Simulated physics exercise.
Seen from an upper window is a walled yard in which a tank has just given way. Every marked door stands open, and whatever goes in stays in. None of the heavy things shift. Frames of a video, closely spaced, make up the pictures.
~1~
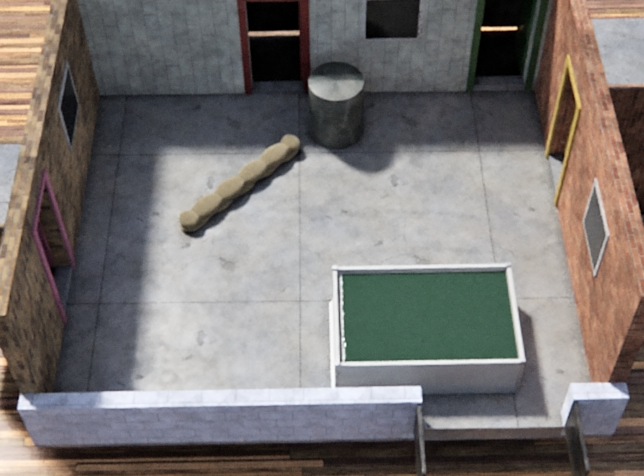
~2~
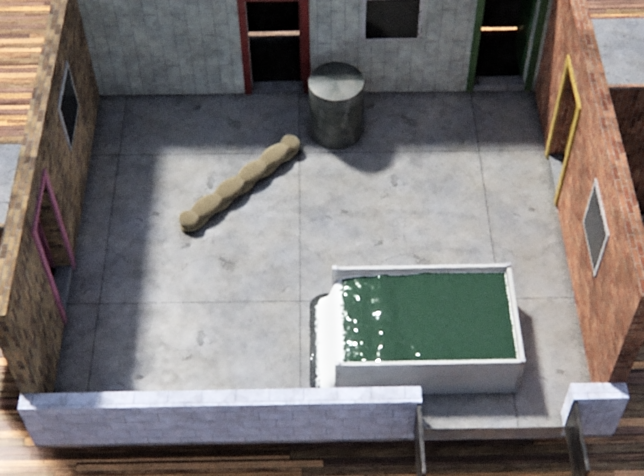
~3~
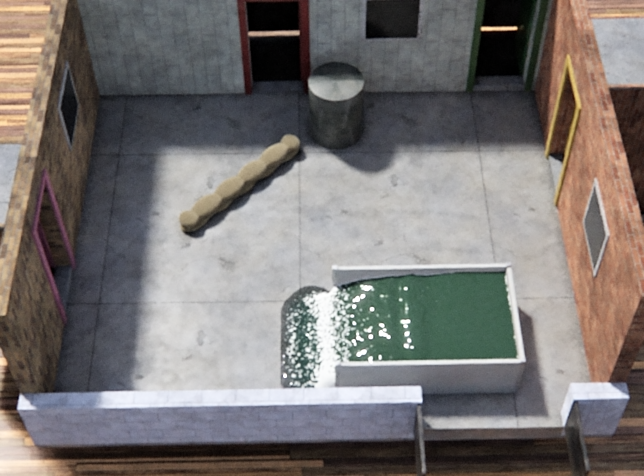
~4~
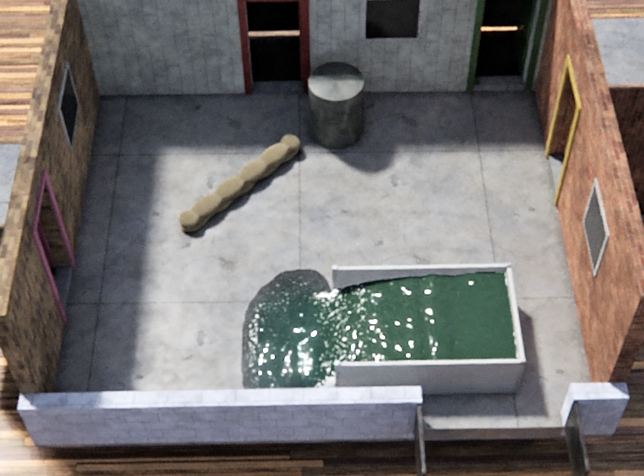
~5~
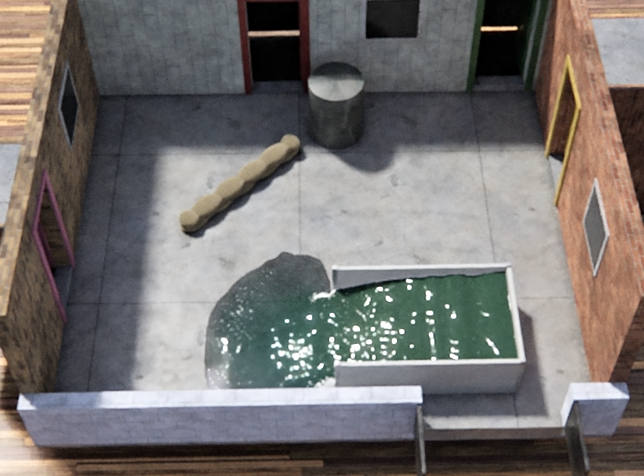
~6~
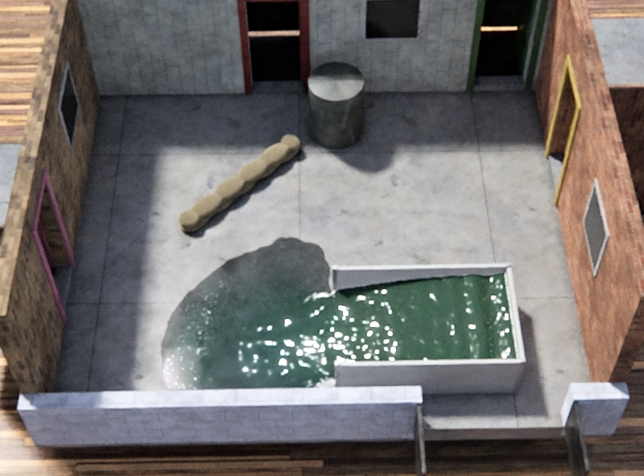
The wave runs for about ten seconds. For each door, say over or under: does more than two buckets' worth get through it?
Pink door: Over, green door: Under, red door: Over, yellow door: Under.
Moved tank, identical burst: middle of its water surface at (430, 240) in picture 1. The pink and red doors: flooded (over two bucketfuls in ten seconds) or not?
Here's my take: The pink door gets past it, and the red door doesn't reach it.
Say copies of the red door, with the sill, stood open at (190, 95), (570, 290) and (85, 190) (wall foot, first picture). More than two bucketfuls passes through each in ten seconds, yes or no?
The three doors, in turn: Is beyond it, is short of it, is beyond it.
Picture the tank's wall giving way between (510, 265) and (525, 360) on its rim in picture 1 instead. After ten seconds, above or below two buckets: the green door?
The green one exceeds the limit.
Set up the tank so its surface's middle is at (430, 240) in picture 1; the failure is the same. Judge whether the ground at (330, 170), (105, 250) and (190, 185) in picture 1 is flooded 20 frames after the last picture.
Log: Flood; flood; no flood.
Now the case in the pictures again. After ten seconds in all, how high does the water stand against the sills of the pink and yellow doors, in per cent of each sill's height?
About 30 %, then 100 %.
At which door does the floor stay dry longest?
It's the yellow one.
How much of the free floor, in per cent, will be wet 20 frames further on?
I'd guess some 45 per cent.
A moment on, water covers 30 % of the floor; the pink door wet at the sill, nothing in, the green door not reached, the red door not reached, the yellow door not reached.
Next, water covers 30 % of the floor; the pink door over two buckets in, the green door not reached, the red door not reached, the yellow door not reached.
Then, water covers 45 % of the floor; the pink door far over two buckets in, the green door not reached, the red door not reached, the yellow door not reached.
Later, water covers 65 % of the floor; the pink door far over two buckets in, the green door not reached, the red door under two buckets in, the yellow door not reached.
In the end, water covers 90 % of the floor; the pink door far over two buckets in, the green door wet at the sill, nothing in, the red door far over two buckets in, the yellow door wet at the sill, nothing in.
